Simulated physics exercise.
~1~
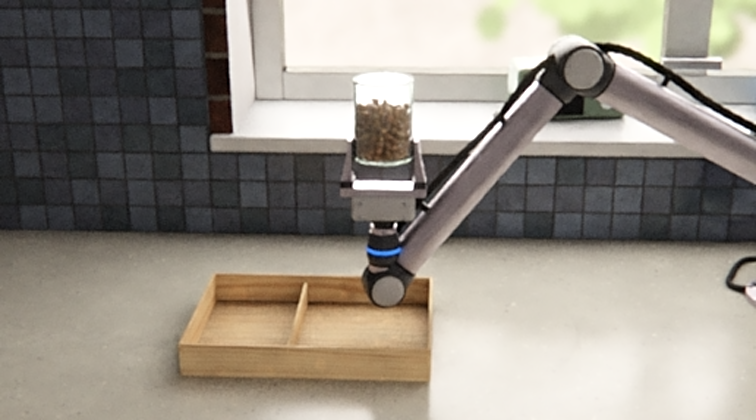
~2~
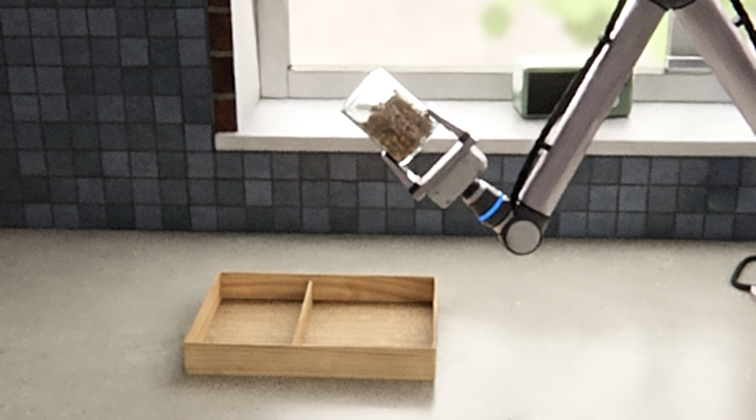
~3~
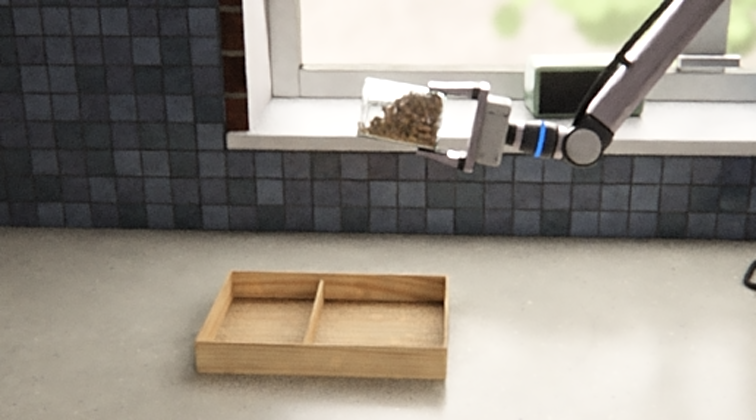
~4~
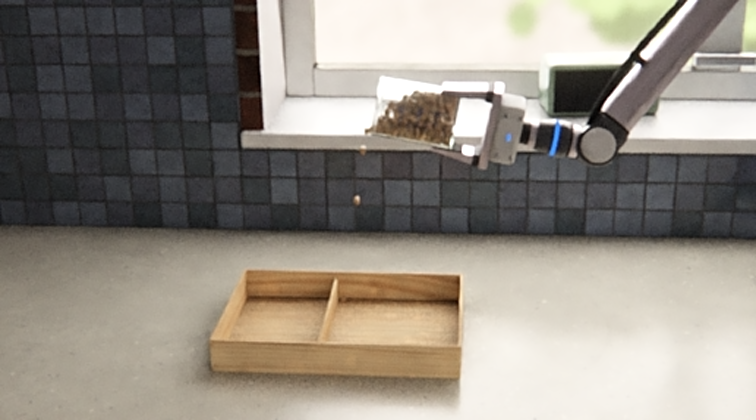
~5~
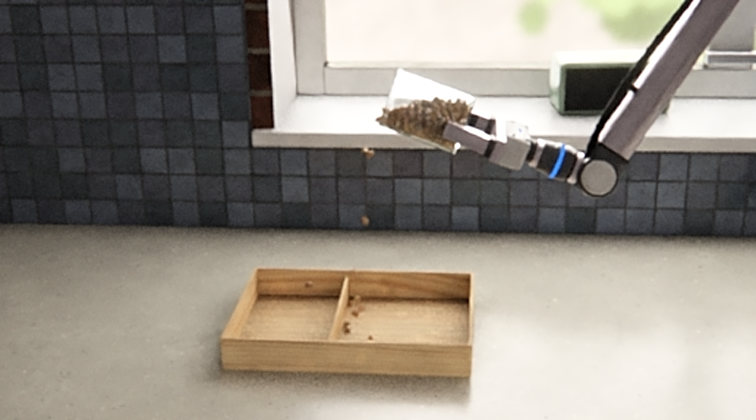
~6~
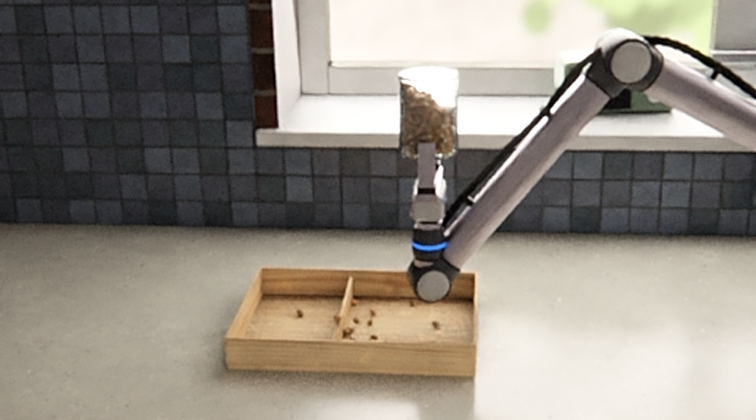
The clip shows a robot arm tipping a clear cup of dried beans onto its side above a divided wooden tray, rolling it so that a few beans drop, then turning it upright, still mostly full, with some beans scattered in both tray sections.
